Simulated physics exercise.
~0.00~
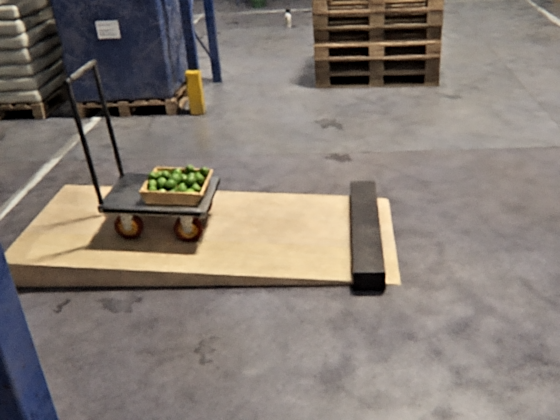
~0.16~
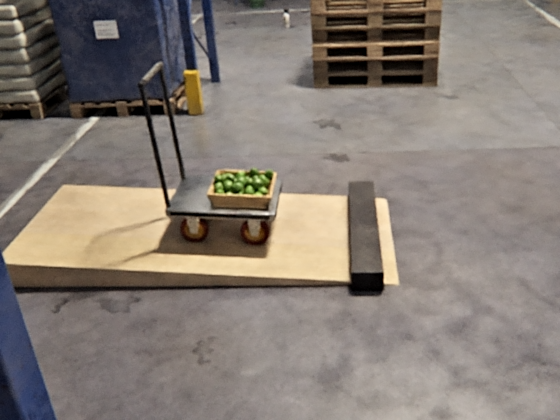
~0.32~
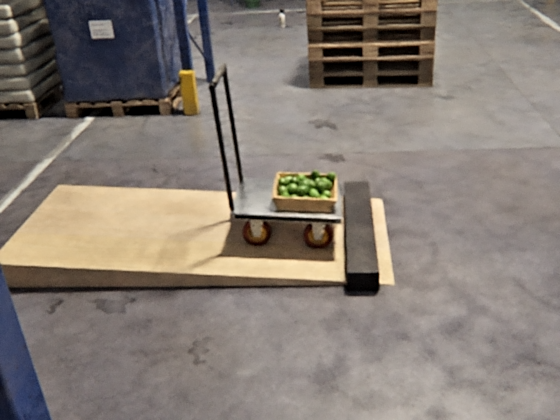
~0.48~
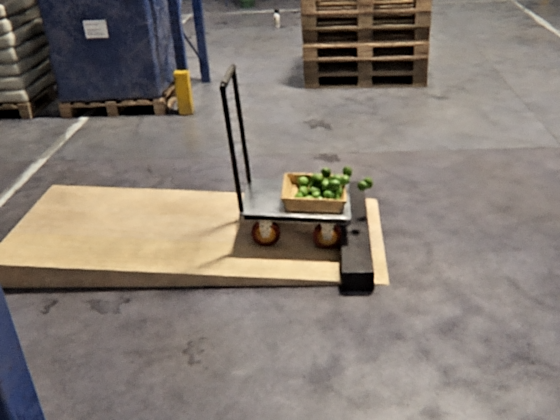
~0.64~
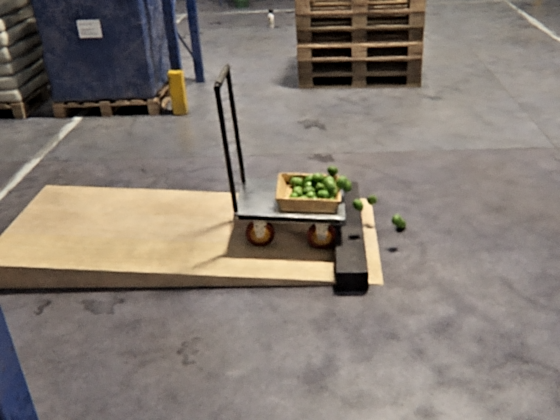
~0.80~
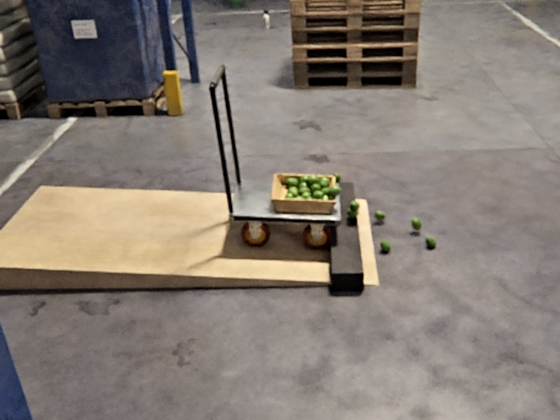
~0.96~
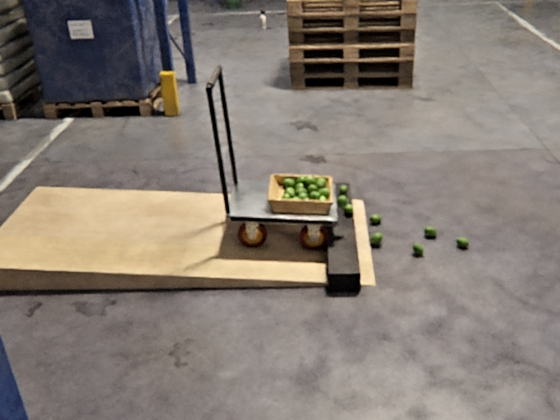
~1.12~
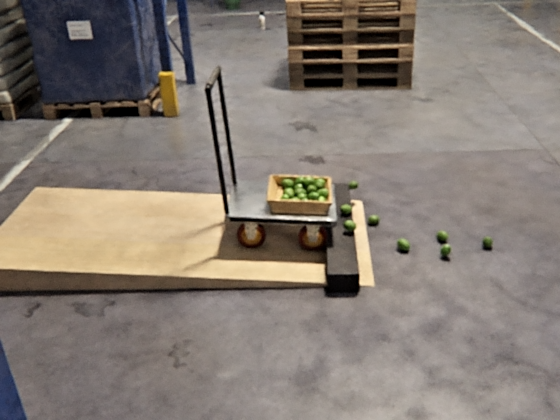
A trolley carrying a wooden crate of limes rolled right along a low wooden ramp and stopped against a dark kerb, sending several limes over the front onto the warehouse floor, where some rolled farther right while most stayed in the crate.
